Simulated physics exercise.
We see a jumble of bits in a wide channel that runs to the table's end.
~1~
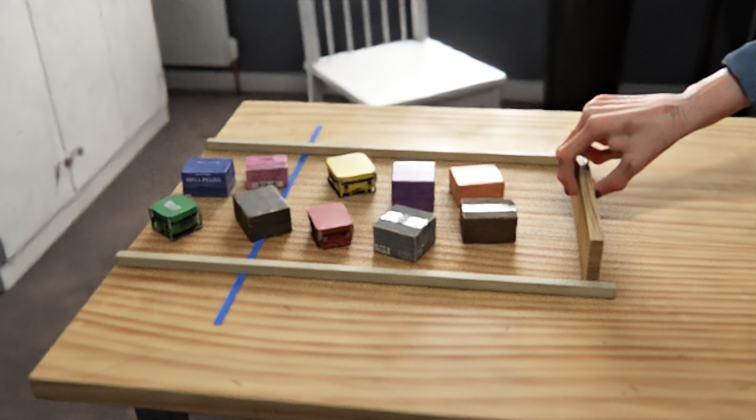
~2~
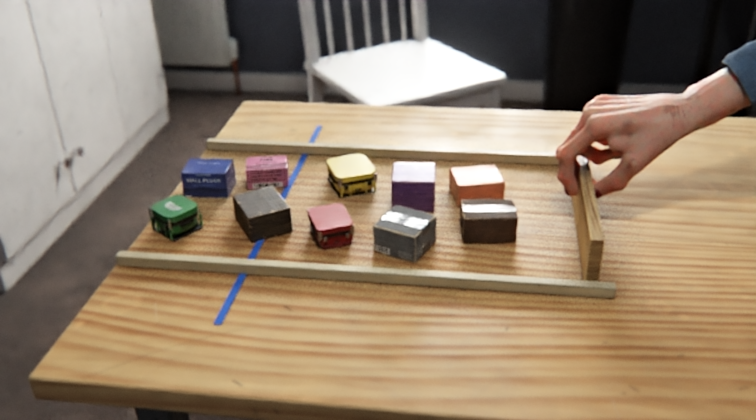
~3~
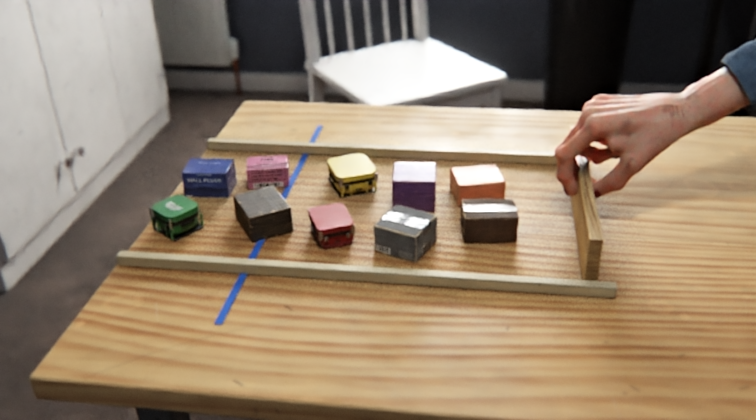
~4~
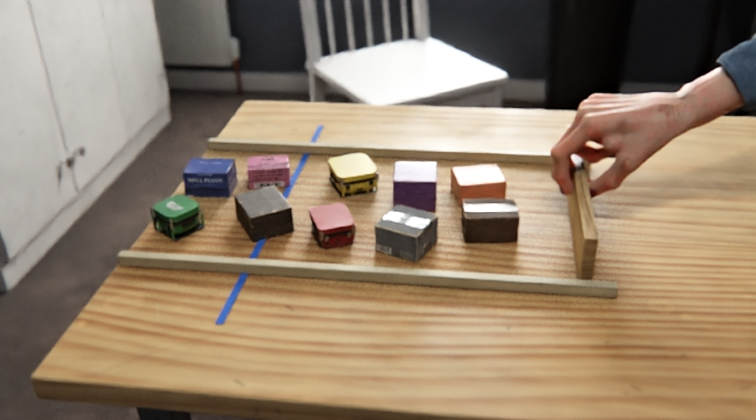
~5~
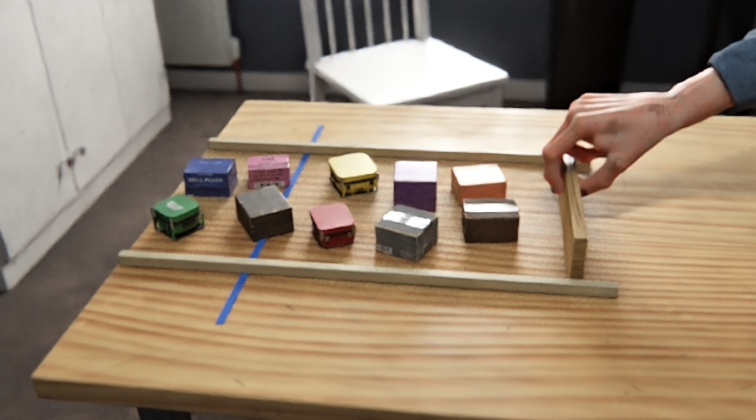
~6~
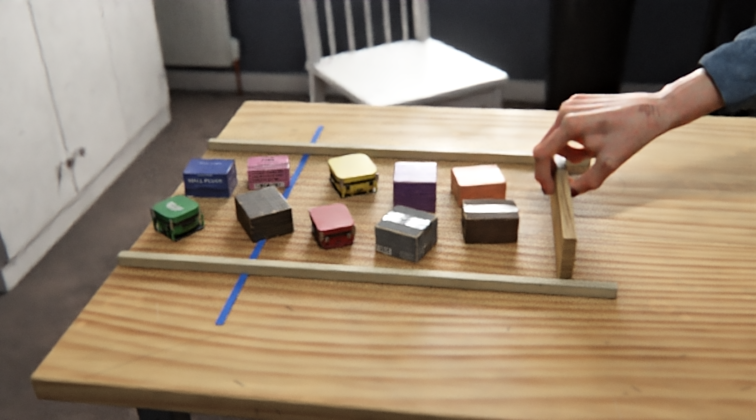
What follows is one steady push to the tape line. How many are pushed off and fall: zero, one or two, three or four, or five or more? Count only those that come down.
The number that fall off is one or two.
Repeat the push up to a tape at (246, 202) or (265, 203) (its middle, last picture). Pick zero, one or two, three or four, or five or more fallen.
The falls would be three to four; either three or four.
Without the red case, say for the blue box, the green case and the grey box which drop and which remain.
The blue box drops off; the green case holds on; the grey box survives.
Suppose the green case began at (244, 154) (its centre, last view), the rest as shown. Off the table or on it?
The green case survives.
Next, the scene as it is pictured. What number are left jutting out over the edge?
Overhanging: 2.
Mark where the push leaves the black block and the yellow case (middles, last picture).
Near (166, 208) and (234, 165).
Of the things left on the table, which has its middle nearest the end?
It is the pink box.
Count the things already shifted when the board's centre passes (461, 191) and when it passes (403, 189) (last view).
The counts are 3 and 6.
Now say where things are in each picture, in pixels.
In the first frame, green case (176, 217); blue box (209, 177); pink box (267, 172); board (583, 197); tape (279, 204).
In the second frame, blue box (209, 178); purple block (414, 187).
In the third frame, pink box (268, 172); board (582, 197).
In the fourth frame, green case (178, 218); black block (264, 213).
In the fifth frame, blue box (211, 177); orange block (478, 184).
In the sixth frame, green case (178, 218); blue box (211, 178); pink box (269, 172); board (560, 196); tape (281, 204).
Early on, none off yet; green case at rest near (178, 218); blue box at rest near (211, 178); pink box at rest near (269, 172).
A while later, none off yet; green case at rest near (178, 218); blue box at rest near (211, 178); pink box moving near (263, 171).
Finally, the number that fall off is one or two; lost, blue box and green case.
